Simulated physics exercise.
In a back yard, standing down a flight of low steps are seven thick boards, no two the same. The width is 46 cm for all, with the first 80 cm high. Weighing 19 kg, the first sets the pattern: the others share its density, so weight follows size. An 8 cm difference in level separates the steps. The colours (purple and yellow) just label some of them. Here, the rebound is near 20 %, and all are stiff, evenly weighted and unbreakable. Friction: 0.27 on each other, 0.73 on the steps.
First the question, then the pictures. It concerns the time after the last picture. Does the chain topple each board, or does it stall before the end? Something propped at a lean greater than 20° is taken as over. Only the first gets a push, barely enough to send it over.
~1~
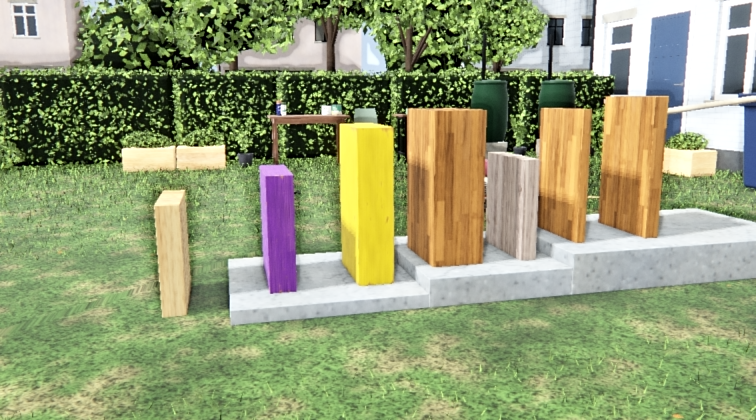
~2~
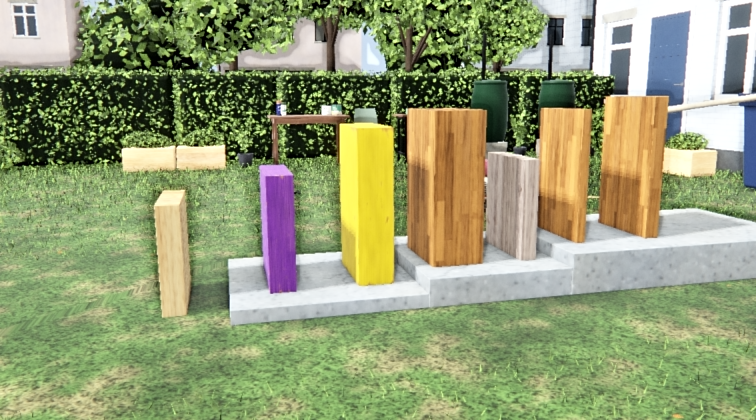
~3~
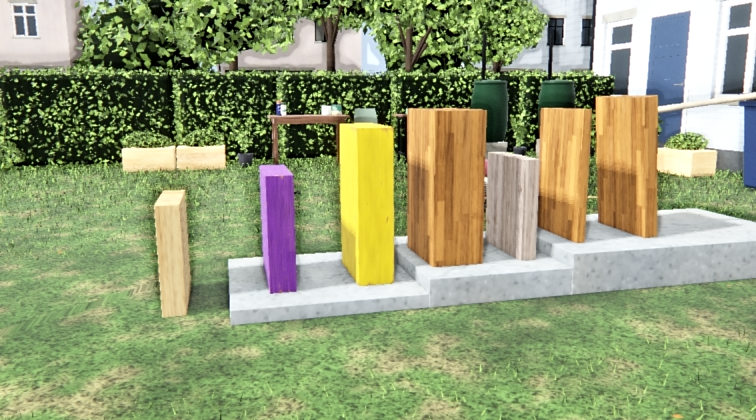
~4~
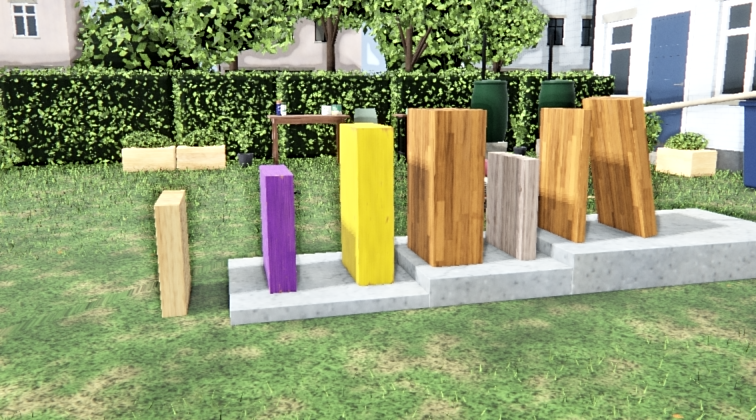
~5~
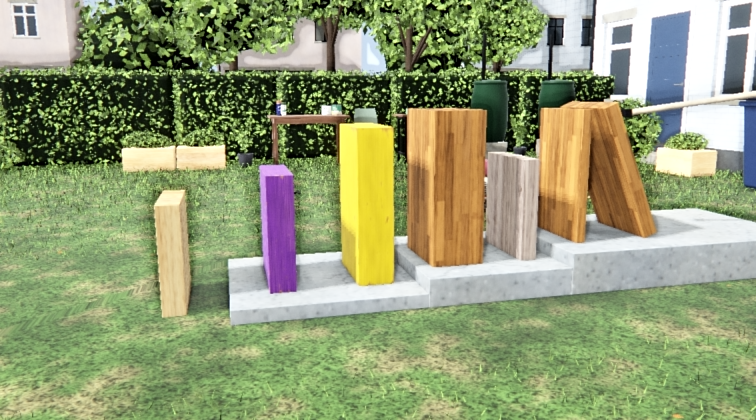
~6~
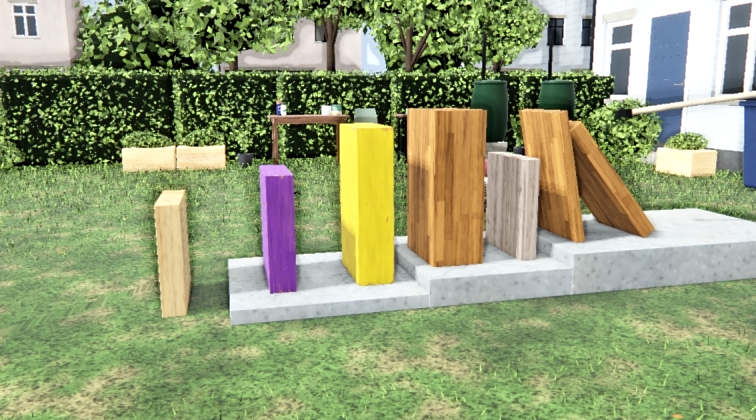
It fails to finish.
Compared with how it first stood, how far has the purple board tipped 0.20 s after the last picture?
Tilt from start: Approx. 0 degrees.
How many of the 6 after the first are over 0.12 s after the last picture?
The number reaches 1 by then.
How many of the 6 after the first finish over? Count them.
That makes 2 in total.
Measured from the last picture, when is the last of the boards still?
Around 0.5 s.
Then, 0.06 s later than the last frame, none of the 6 other boards over, 1 disturbed.
Then, 0.12 s later than the last frame, 1 of the 6 other boards over.
Then, 0.34 s later than the last frame, 2 of the 6 other boards over.
When it is over, 2 of the 6 other boards over; purple board unmoved; yellow board unmoved. Four left standing. In pixels of the last frame, middles, purple board near (277, 226), yellow board near (366, 201).
